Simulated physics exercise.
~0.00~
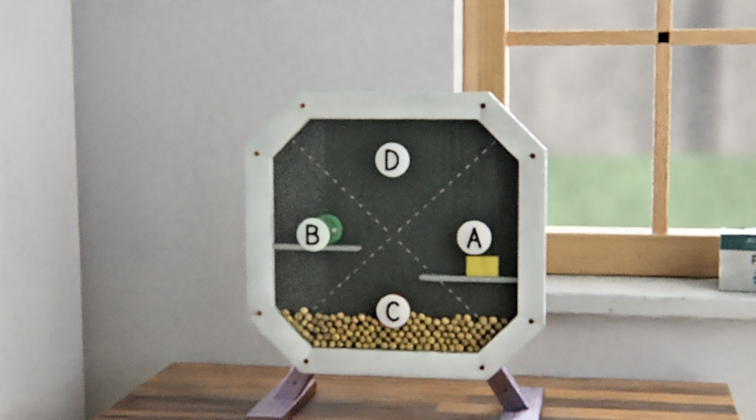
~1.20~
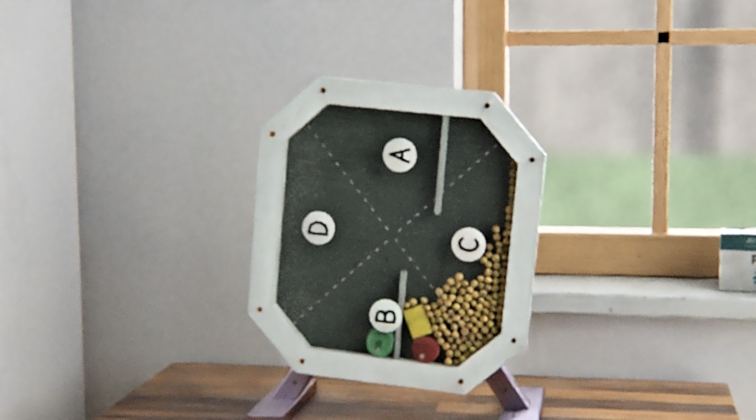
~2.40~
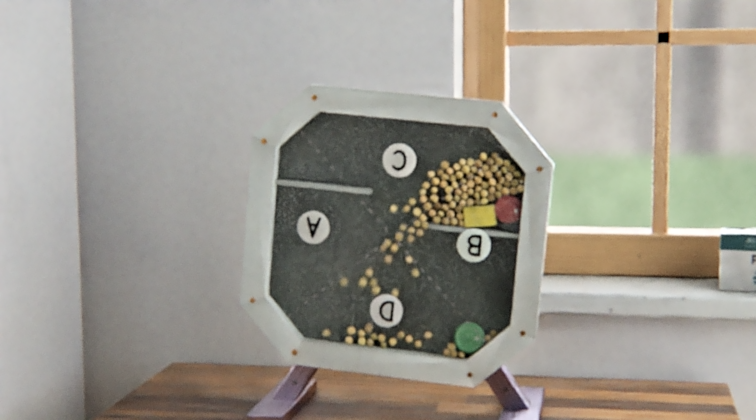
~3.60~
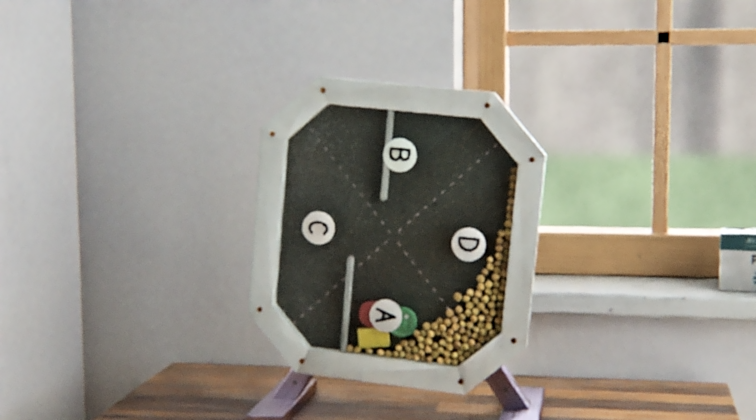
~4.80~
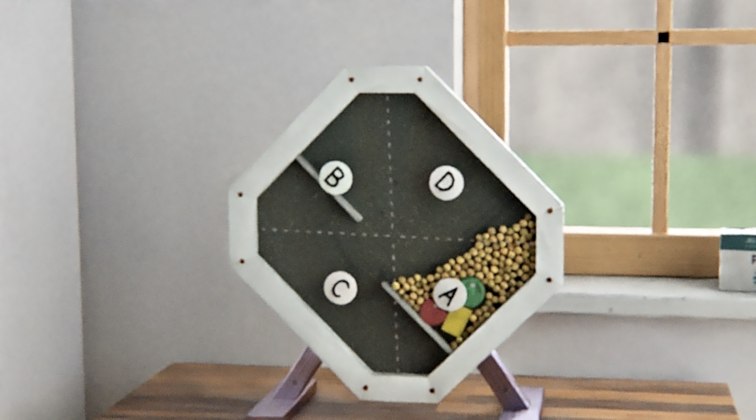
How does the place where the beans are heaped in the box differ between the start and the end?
At the start the beans lie along the bottom of the box, around the letter C. At the end they are heaped at the lower right, mostly in A with some in D.
